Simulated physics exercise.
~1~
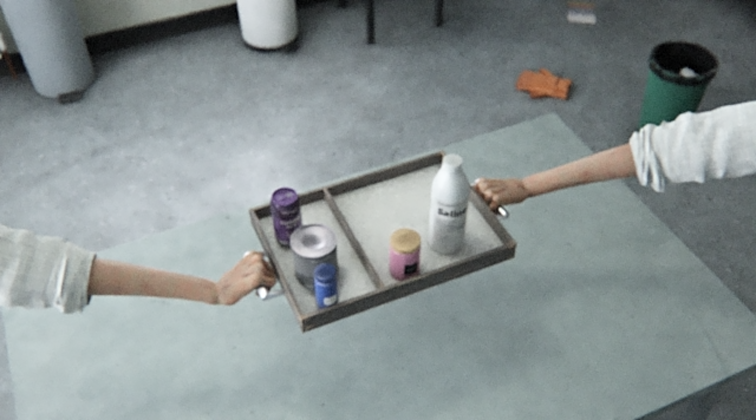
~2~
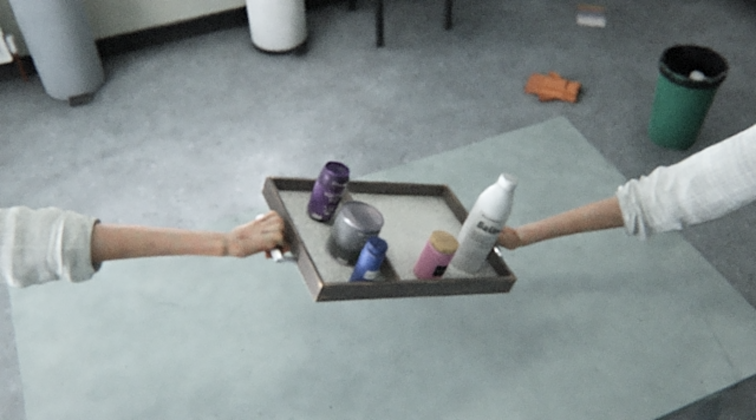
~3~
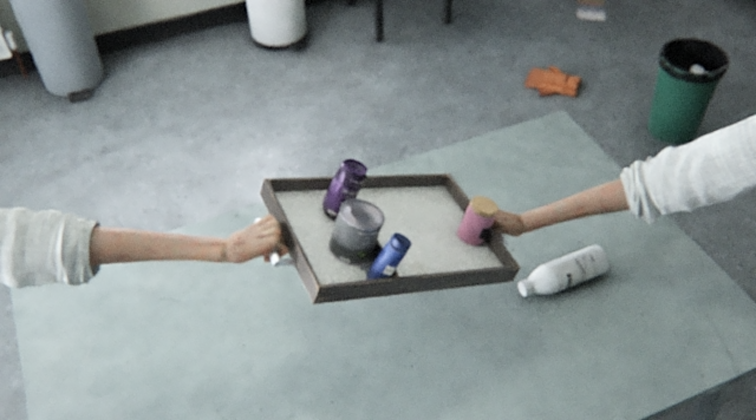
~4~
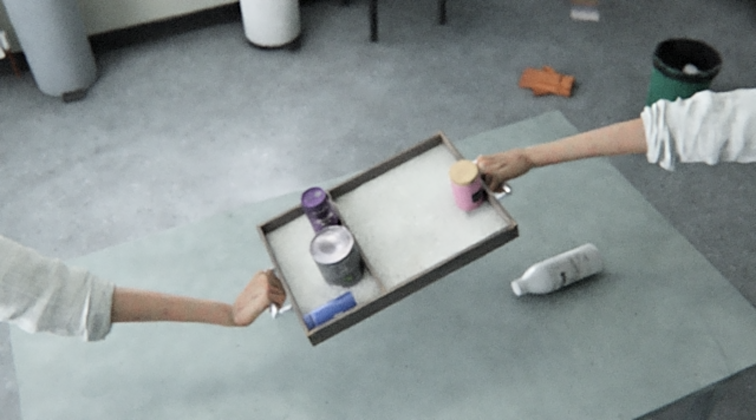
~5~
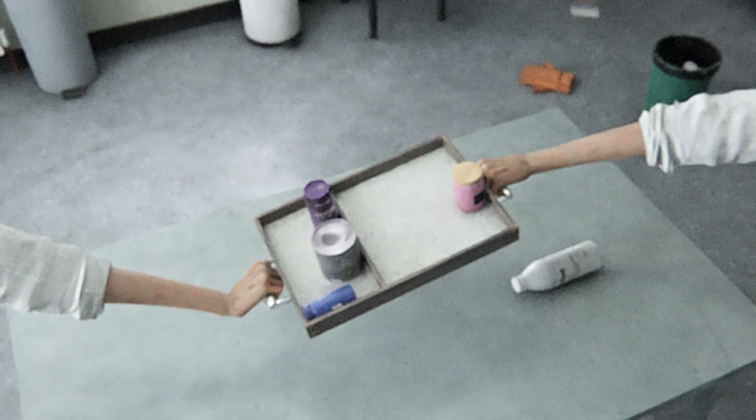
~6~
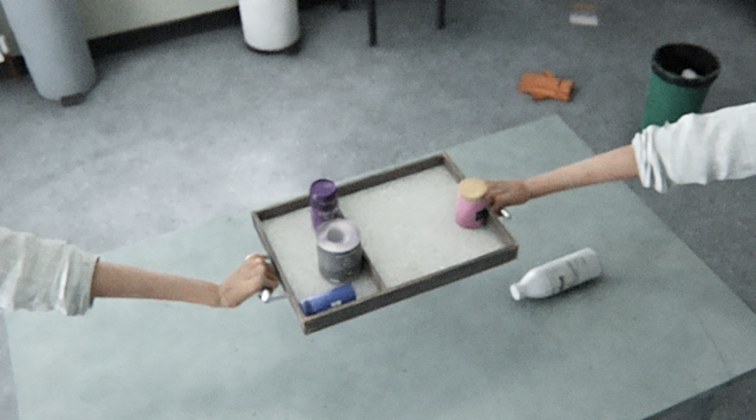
In a room with a grey floor, seen from above, two hands hold a wooden tray over a pale green table, with a green bin behind at right. A purple can, grey tin and blue shaker stand at its left, a pink jar and white bottle at its right. The hands tip the tray right side down; the containers lean, and the white bottle drops off onto the table while the pink jar slides right. The tray then tilts left, and the blue shaker topples. Finally it levels, with the bottle lying on the table, the shaker on its side and the rest upright.
